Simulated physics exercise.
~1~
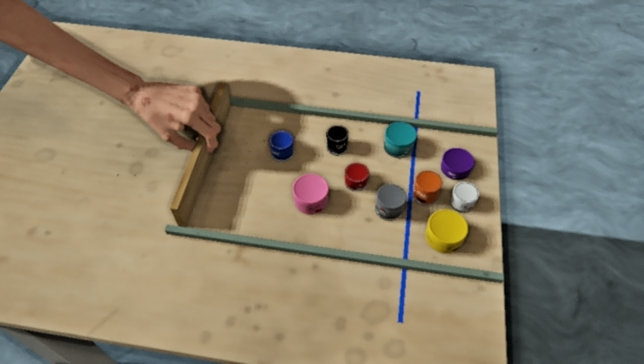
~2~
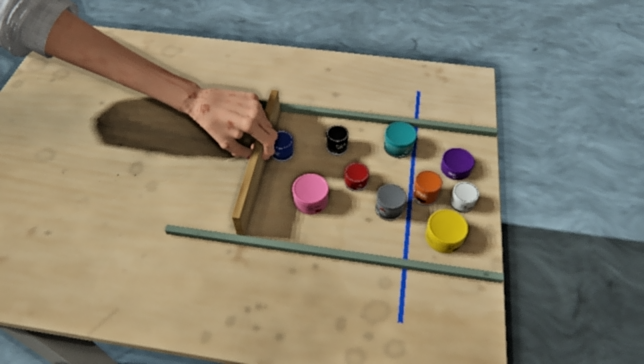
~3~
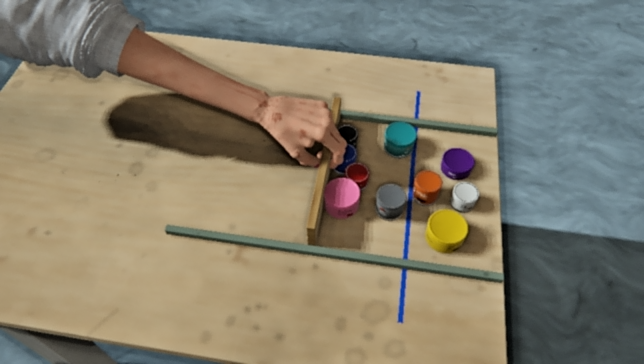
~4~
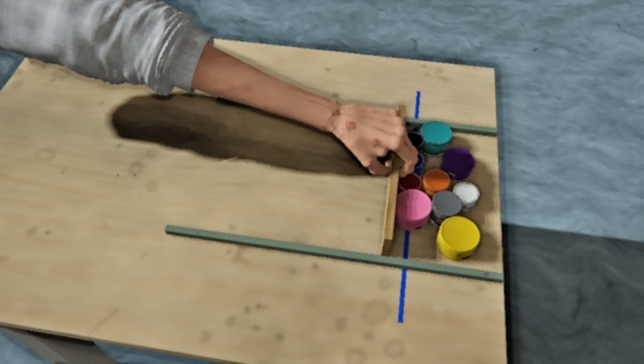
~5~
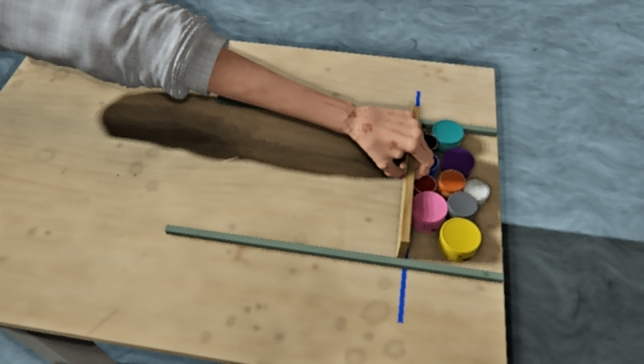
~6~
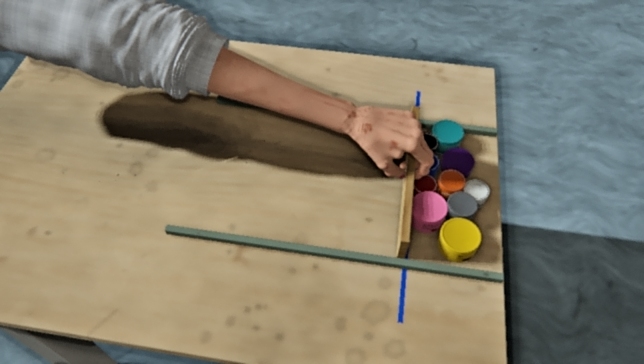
A hand slides a wooden board right, bunching the colourful pots together on the table.
